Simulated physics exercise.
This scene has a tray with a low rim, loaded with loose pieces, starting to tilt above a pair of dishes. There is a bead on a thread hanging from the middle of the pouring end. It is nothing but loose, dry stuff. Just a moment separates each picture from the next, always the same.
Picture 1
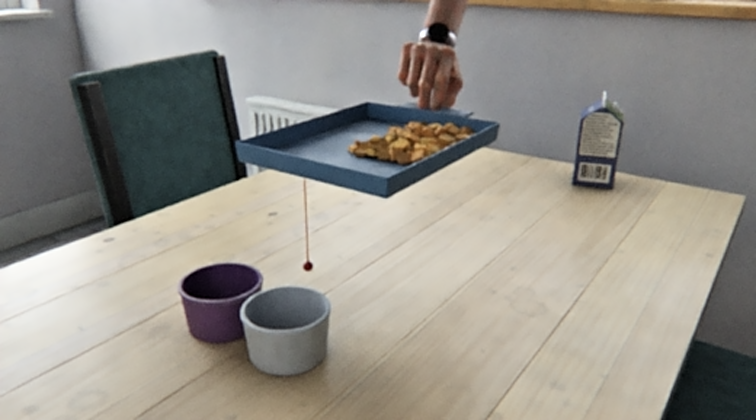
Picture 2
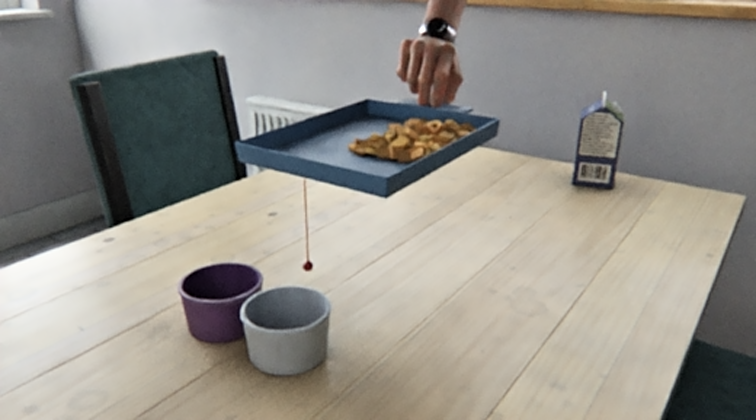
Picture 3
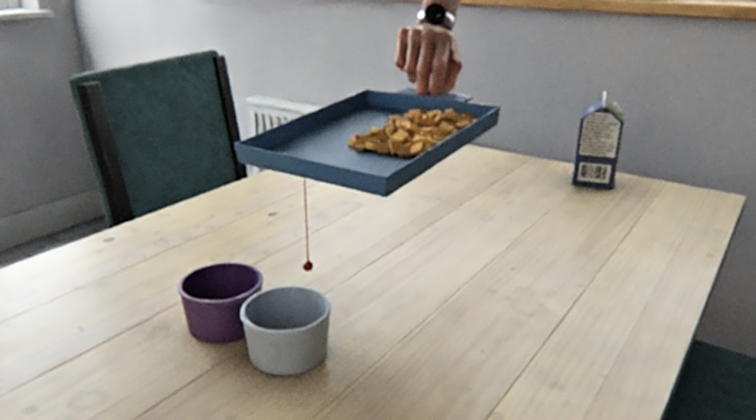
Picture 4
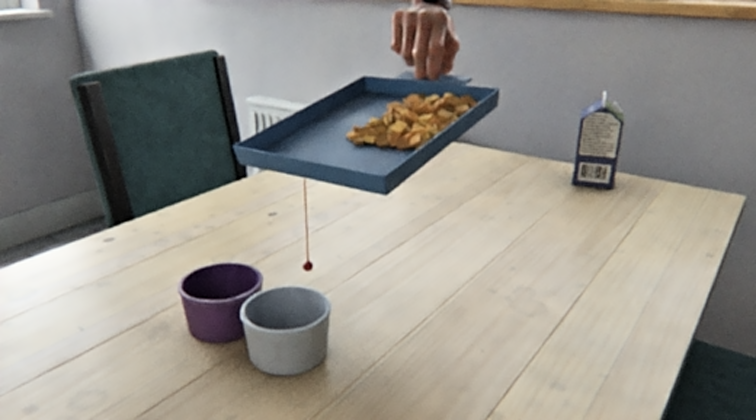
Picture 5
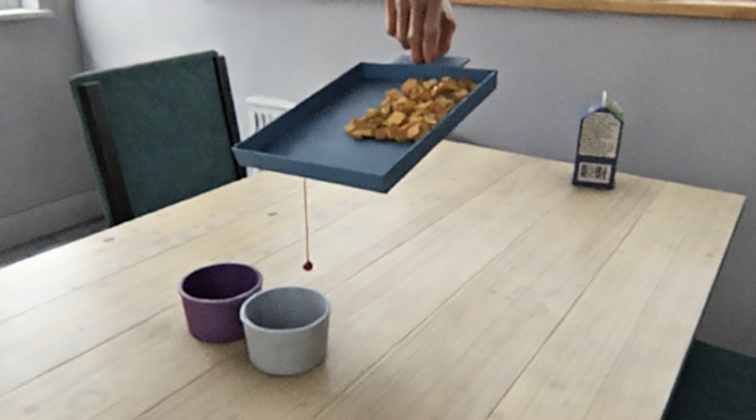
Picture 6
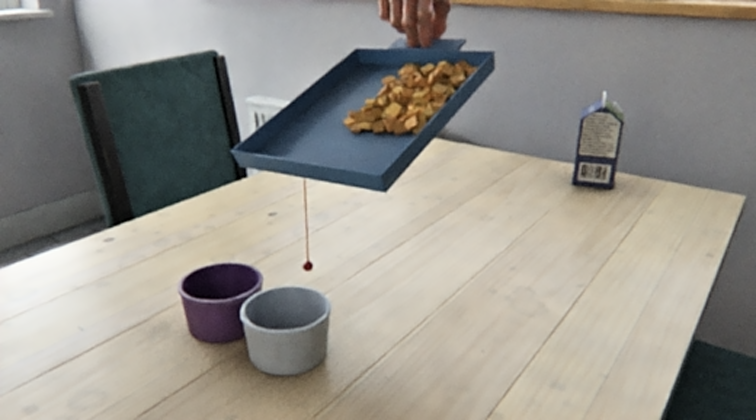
A hand with a dark watch grips the far edge of a blue, low-rimmed tray of golden-brown cereal pieces, seen from slightly above a pale wooden table in a grey-walled room. Below are a purple dish and, to its right, a grey one, with a red bead on a thread, a green chair and a carton beyond. The hand steadily raises the far edge, tilting the tray toward its near left corner, while the camera stays still.
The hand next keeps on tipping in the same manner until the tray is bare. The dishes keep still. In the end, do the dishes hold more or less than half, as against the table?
They hold more than half.
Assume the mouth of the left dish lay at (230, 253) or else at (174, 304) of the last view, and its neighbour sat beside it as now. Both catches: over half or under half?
With the first shift the pair saves less than a half; with the second, less than a half.
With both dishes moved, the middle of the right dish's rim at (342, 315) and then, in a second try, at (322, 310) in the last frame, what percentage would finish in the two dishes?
Around 50 % followed by around 70 %.
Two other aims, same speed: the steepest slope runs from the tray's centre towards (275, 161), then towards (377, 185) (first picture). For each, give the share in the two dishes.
For the first aim it is 20 in a hundred, for the second 0 in a hundred.
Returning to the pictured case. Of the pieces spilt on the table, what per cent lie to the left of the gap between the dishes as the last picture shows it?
Reading: Around 40 %.
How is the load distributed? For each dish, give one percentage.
Count per hundred - left dish ~ 30, right dish ~ 40.
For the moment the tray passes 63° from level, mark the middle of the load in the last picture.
Somewhere about pixel (298, 158).
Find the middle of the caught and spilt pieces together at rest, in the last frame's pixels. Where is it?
(264, 336).
Shortly afterwards, tray tipped steeply; all but a few on the tray; a little in the air.
Next, tray tipped past a quarter turn; near half on the tray; a little in the right dish; a little in the left dish; near a quarter outside both; only a few in the air.
Some moments later, tray tipped past a quarter turn; near a third in the right dish; near a third in the left dish; near a third outside both.
In the end, tray tipped past a quarter turn; near a third in the right dish; near a third in the left dish; near a third outside both.
